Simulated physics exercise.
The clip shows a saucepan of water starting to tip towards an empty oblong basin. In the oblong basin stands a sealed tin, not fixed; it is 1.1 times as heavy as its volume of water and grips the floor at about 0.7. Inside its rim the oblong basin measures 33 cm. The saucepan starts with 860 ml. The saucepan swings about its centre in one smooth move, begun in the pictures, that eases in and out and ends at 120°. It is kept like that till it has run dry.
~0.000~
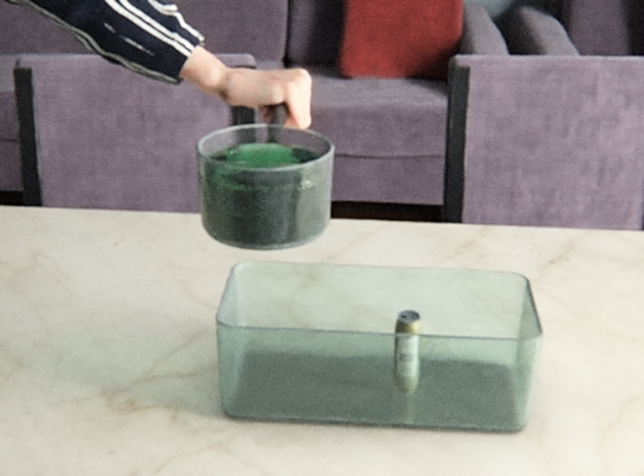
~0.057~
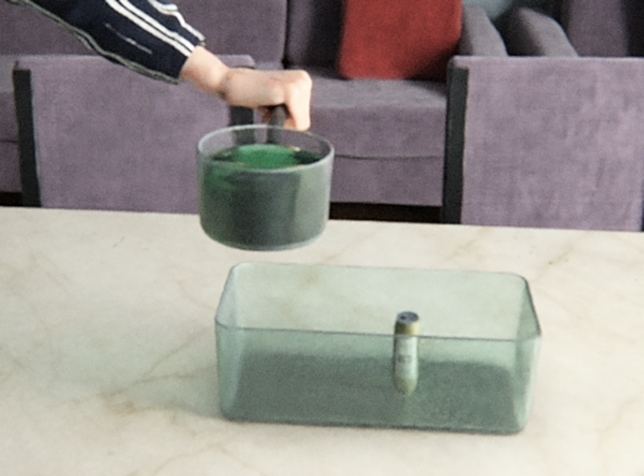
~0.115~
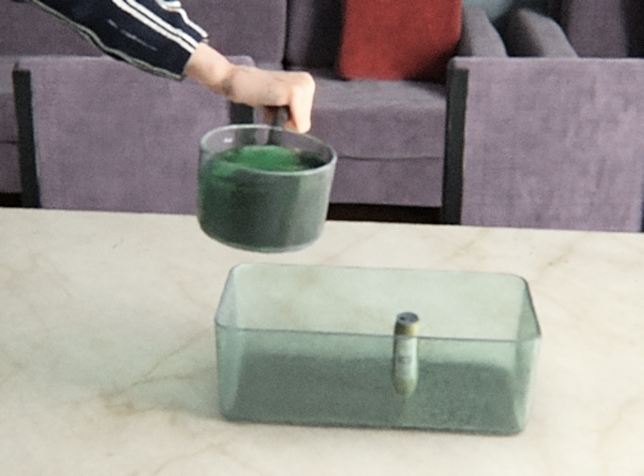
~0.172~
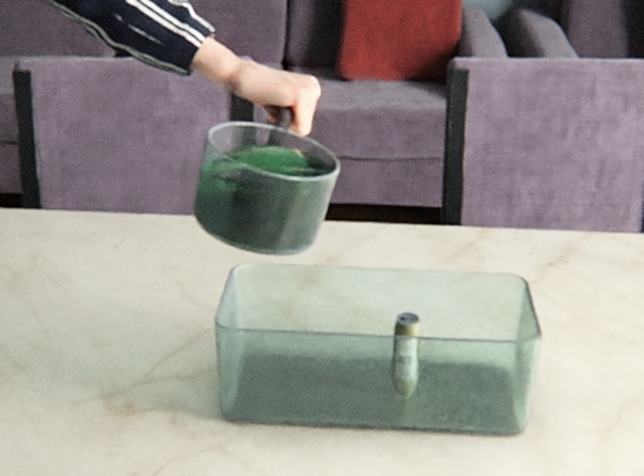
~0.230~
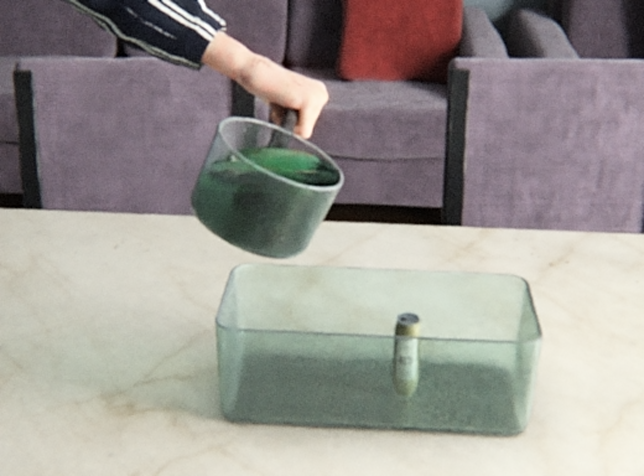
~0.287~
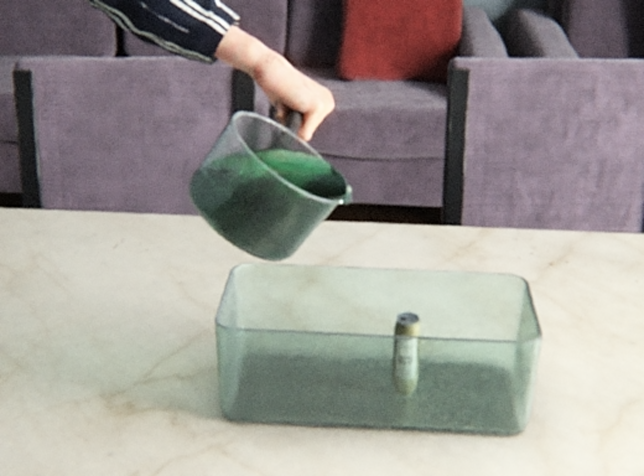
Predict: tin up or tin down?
The tin goes over.
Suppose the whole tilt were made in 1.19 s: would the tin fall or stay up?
The tin topples.
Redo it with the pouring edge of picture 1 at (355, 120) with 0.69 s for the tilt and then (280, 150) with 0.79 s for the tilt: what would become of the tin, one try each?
First it topples; then it remains upright.
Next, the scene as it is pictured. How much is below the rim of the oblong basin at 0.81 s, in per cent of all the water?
Some 92 per cent.
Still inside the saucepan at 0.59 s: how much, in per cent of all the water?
Some 30 per cent.
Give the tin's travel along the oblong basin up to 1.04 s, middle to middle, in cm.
Some 7 cm.
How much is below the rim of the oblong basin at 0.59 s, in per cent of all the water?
Some 38 per cent.
Then, 0.59 s in, the tilt is 102° and 30 per cent is still to pour; the tin stands where it began.
Then, 0.81 s in, the tilt is 120° and 3 per cent is still to pour; the tin leans 28°.
Then, 1.04 s in, the tilt is 120° and 0 per cent is still to pour; the tin lies on its side.
Then, 1.29 s in, the tilt is 120° and 0 per cent is still to pour; the tin lies on its side.
Finally, the tin lies on its side.
